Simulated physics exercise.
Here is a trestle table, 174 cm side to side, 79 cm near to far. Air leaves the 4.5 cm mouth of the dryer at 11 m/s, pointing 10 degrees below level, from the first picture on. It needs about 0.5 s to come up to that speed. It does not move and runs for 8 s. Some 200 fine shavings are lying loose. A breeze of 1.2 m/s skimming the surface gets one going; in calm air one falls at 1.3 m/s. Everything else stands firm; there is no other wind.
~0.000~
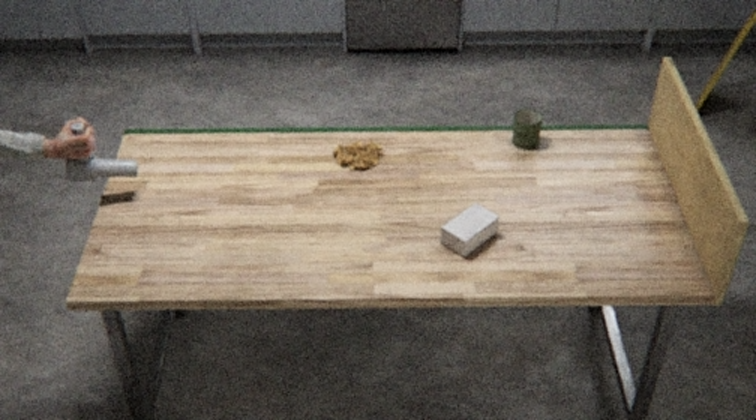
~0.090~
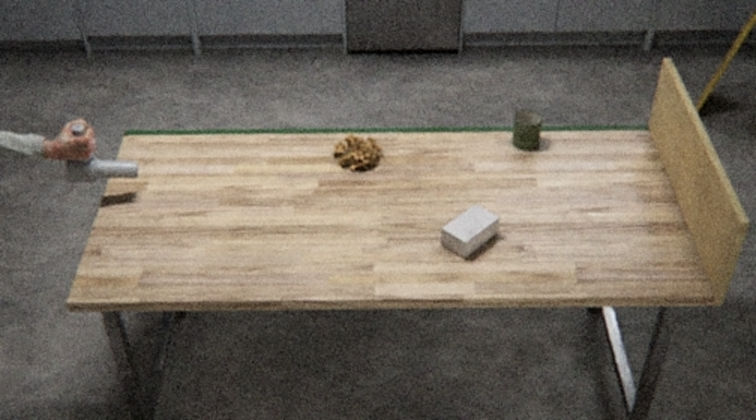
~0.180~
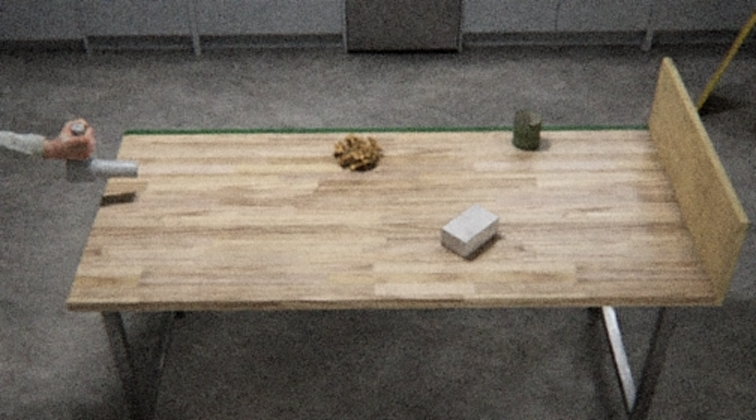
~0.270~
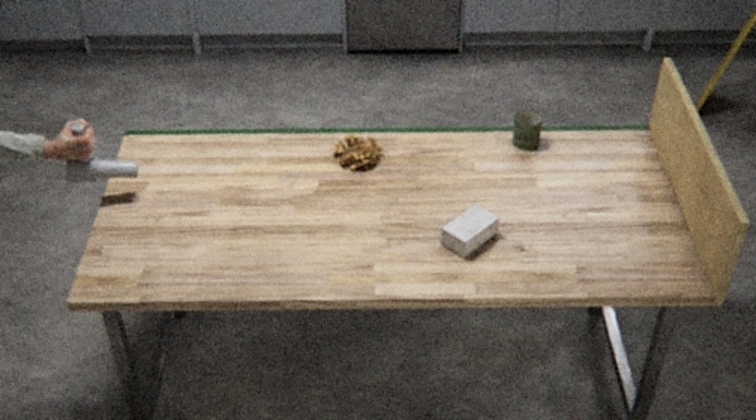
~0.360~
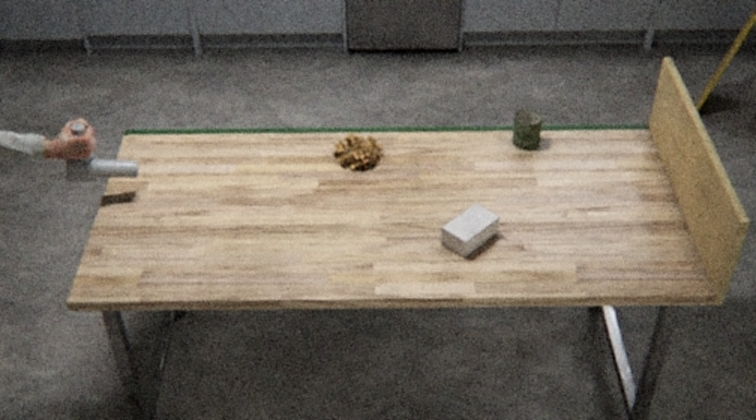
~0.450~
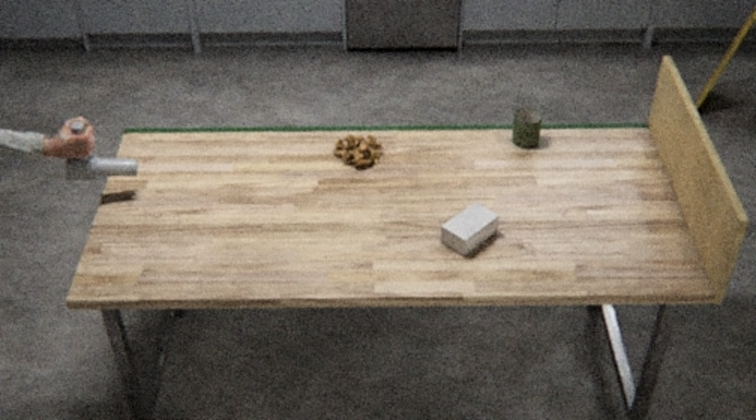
Small brown shavings barely stirring in their pile on a wooden table as a hand holds a dryer still at left.
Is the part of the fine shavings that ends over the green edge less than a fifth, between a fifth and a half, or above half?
The share over the green edge is more than half.
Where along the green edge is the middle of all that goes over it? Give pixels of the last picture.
Around (470, 125).
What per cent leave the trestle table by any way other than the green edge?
Some 0 per cent.
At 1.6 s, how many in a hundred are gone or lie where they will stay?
About 90 %.
After 1.6 s the count stands so, 88 % are over the green edge.
After 2.6 s the count stands so, 91 % are over the green edge.
After 4.4 s the count stands so, 92 % are over the green edge.
After 8.0 s, at the end, 93 % are over the green edge.
